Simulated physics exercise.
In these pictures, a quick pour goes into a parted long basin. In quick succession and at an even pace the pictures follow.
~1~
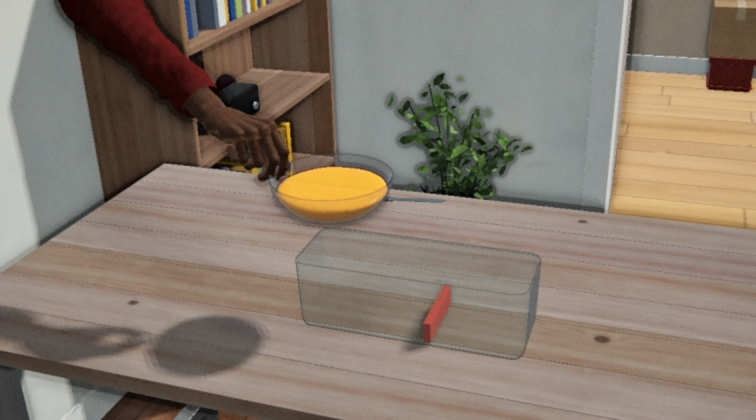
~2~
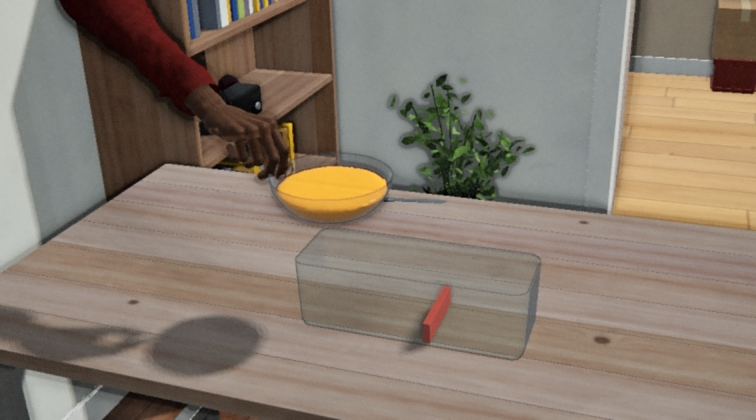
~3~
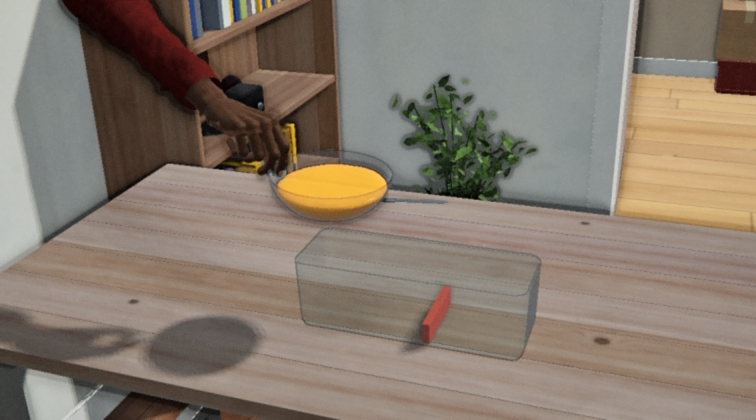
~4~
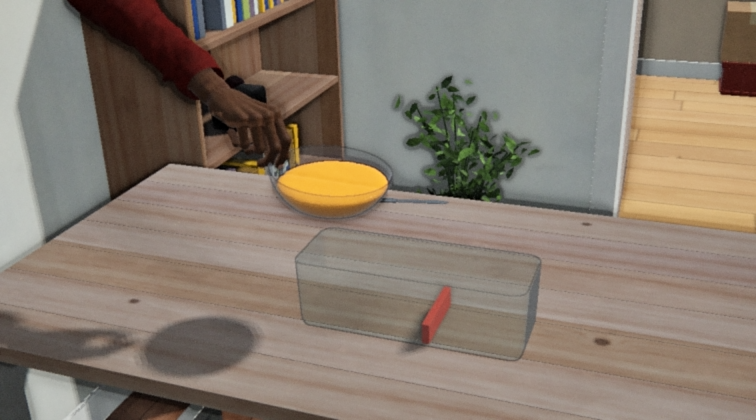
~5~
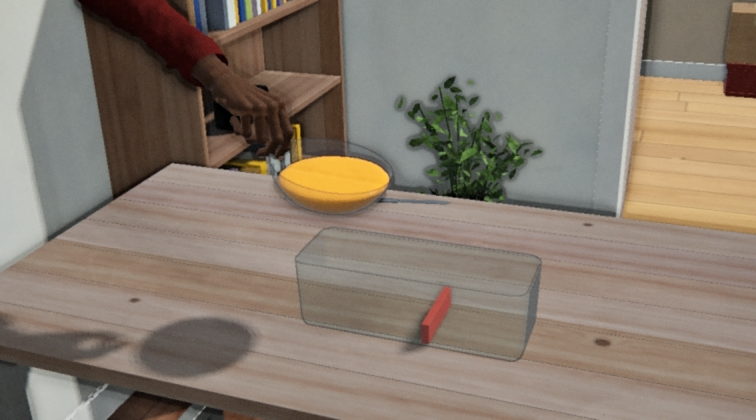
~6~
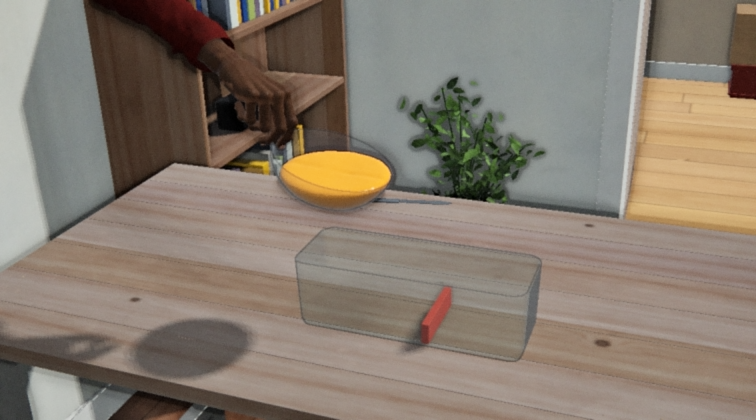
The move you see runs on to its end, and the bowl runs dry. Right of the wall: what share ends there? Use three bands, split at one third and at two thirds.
Over two thirds ends up there.
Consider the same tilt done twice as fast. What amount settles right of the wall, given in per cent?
Something like 60 in a hundred.
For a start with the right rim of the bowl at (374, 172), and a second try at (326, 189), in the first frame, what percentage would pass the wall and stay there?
Close to 65 % for the first start and close to 20 % for the second.
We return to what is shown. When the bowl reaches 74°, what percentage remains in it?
Roughly 20 percent.
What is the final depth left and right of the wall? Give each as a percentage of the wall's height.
Left 20 per cent, right 90.
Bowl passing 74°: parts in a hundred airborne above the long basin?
Estimated: 50 per cent or thereabouts.
A moment on, the tilt is 74° and 21 per cent is still to pour, 6 is left of the wall and 22 right of it.
Next, the tilt is 108° and 0 per cent is still to pour, 17 is left of the wall and 80 right of it.
Then the tilt is 114° and 0 per cent is still to pour, 19 is left of the wall and 80 right of it.
Later the tilt is 114° and 0 per cent is still to pour, 22 is left of the wall and 77 right of it.
In the end 23 per cent lies left of the wall, 76 right of it and 1 outside.
